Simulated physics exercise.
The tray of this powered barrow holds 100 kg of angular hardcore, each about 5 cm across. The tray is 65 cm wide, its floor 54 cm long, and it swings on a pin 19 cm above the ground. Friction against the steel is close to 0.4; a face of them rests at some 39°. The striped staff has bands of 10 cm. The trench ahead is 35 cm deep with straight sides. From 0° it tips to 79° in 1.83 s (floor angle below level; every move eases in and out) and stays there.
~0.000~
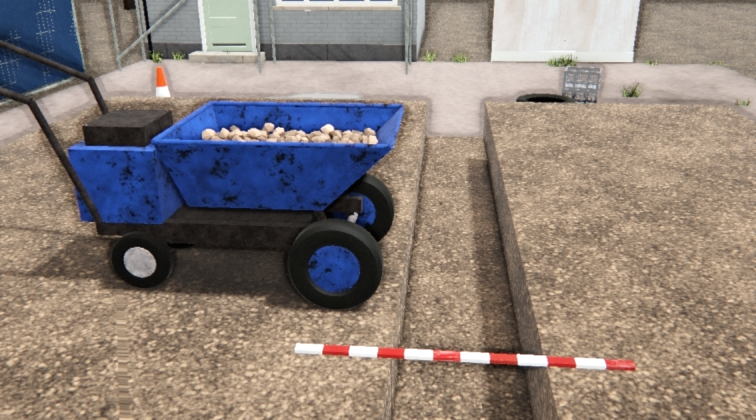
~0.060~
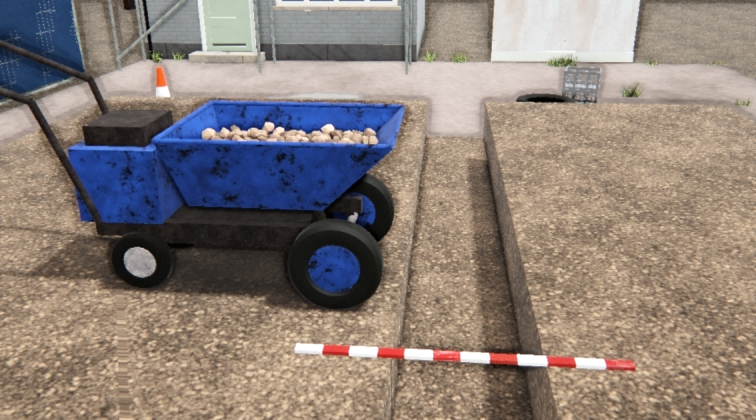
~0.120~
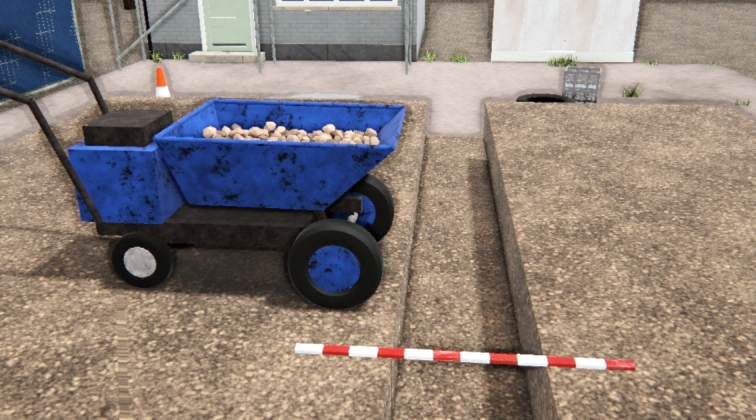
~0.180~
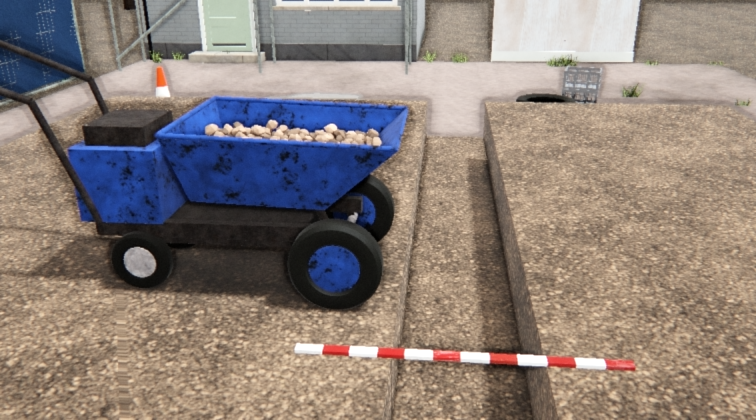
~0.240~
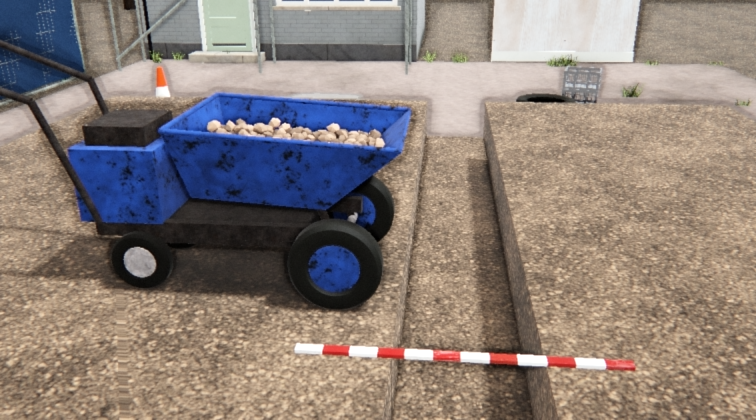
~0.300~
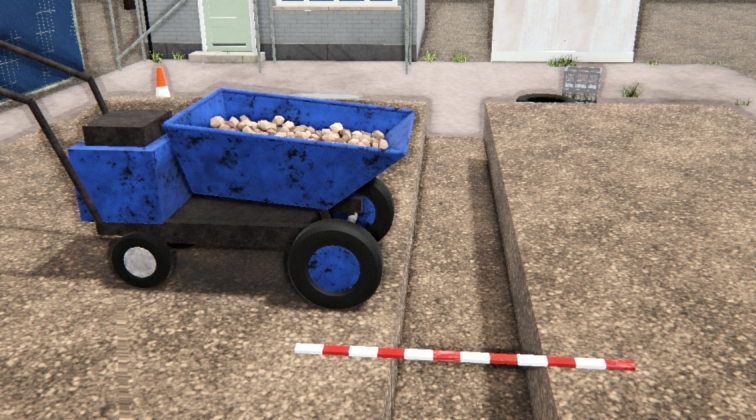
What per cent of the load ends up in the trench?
Roughly 96 per cent ends in the trench.
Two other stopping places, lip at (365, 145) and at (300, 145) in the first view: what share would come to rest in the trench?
First some 100, then 100 per cent.
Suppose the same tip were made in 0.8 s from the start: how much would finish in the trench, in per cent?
It would be near 85 per cent.
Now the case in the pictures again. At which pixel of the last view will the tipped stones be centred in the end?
Near (491, 335).
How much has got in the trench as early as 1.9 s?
About 75 per cent by then.
After 1.4 s the floor is at 67°; 100 % in the tray; the foremost stones are at (478, 247).
After 1.9 s the floor is at 79°; 22 % in the tray, 75 % in the trench, 3 % past the trench; the foremost stones are at (575, 285).
After 2.3 s the floor is at 79°; 2 % in the tray, 95 % in the trench, 4 % past the trench; the foremost stones are at (590, 282).
After 4.2 s the floor is at 79°; 0 % in the tray, 96 % in the trench, 4 % past the trench; the foremost stones are at (590, 282).
